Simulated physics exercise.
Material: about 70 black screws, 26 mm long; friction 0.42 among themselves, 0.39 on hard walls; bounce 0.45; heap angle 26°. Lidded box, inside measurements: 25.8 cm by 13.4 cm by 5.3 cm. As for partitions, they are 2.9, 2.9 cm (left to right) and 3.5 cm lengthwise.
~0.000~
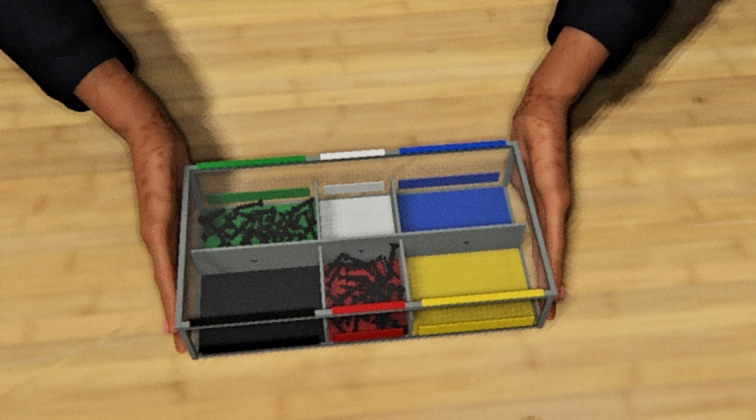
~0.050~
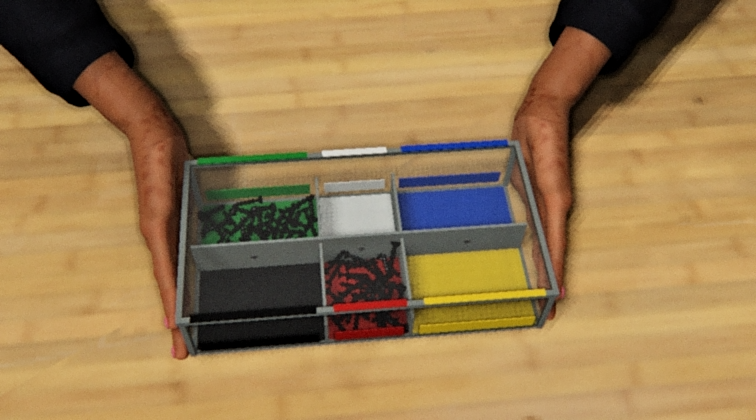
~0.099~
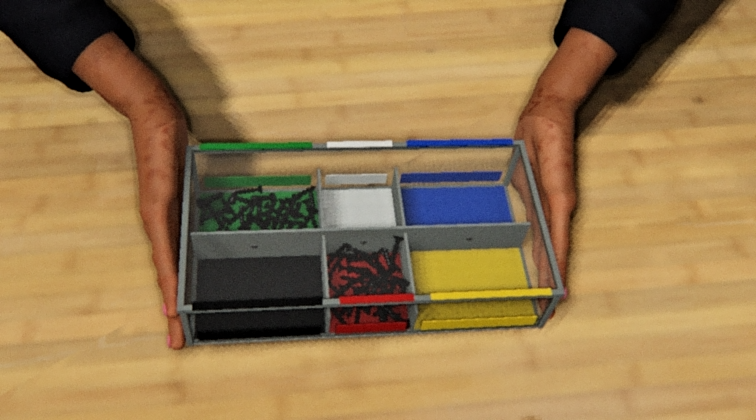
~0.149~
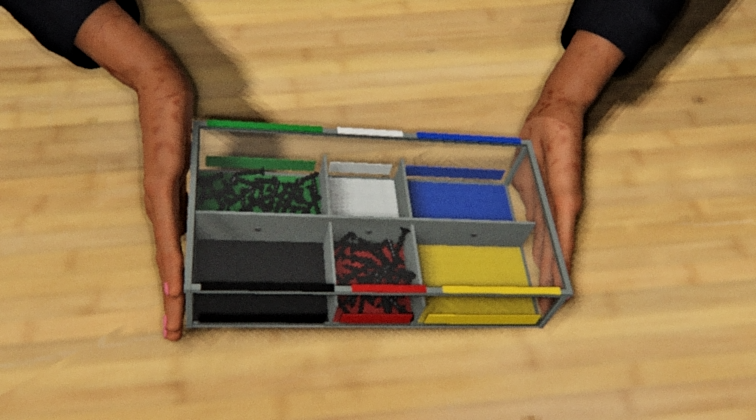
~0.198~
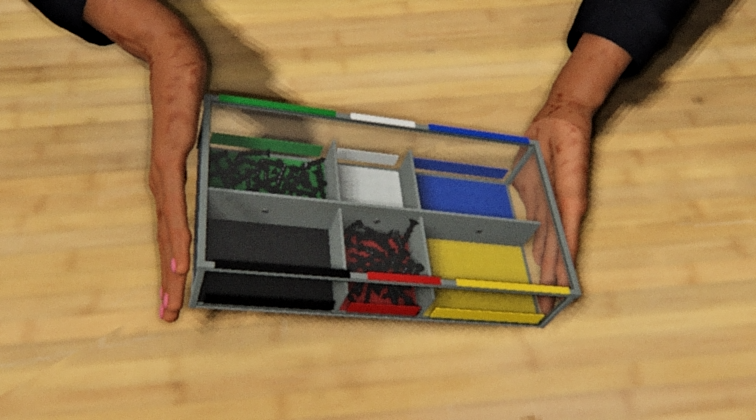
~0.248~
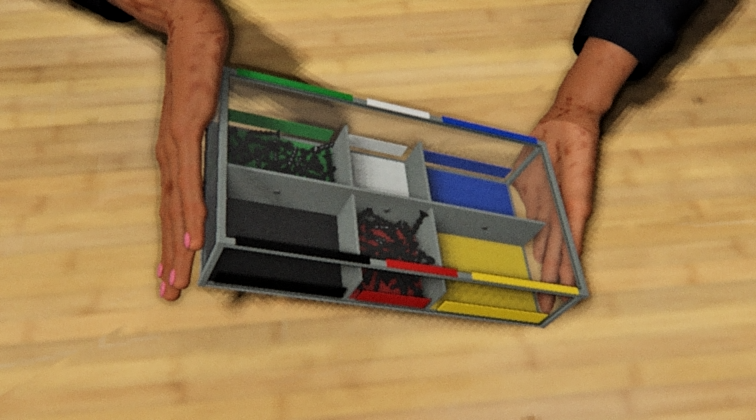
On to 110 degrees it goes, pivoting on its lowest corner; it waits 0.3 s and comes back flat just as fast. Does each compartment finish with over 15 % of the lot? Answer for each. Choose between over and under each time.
Red compartment: Under. Blue compartment: Over. Green compartment: Under. Yellow compartment: Over. White compartment: Under. Black compartment: Under.
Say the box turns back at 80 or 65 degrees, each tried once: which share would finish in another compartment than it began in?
35 % and 10 %.
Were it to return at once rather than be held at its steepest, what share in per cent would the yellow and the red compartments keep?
Result - yellow: 55 %, red: 0 %.
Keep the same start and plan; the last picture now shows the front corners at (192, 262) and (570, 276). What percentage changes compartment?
That gives some 100 per cent.
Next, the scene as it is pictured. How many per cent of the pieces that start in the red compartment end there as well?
0 %.
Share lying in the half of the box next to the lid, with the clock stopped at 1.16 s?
Something like 90 percent of the pieces.
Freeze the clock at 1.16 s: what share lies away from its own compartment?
Value: Close to 95 %.
After 1.16 s, tilt 110 degrees; red 5 %, blue 40 %, yellow 55 %.
After 1.76 s, tilt 57 degrees; blue 40 %, yellow 60 %.
After 2.42 s, tilt 0 degrees; blue 40 %, yellow 60 %.
At rest (2.8 s), red 0 %, blue 40 %, green 0 %, yellow 60 %, white 0 %, black 0 %.
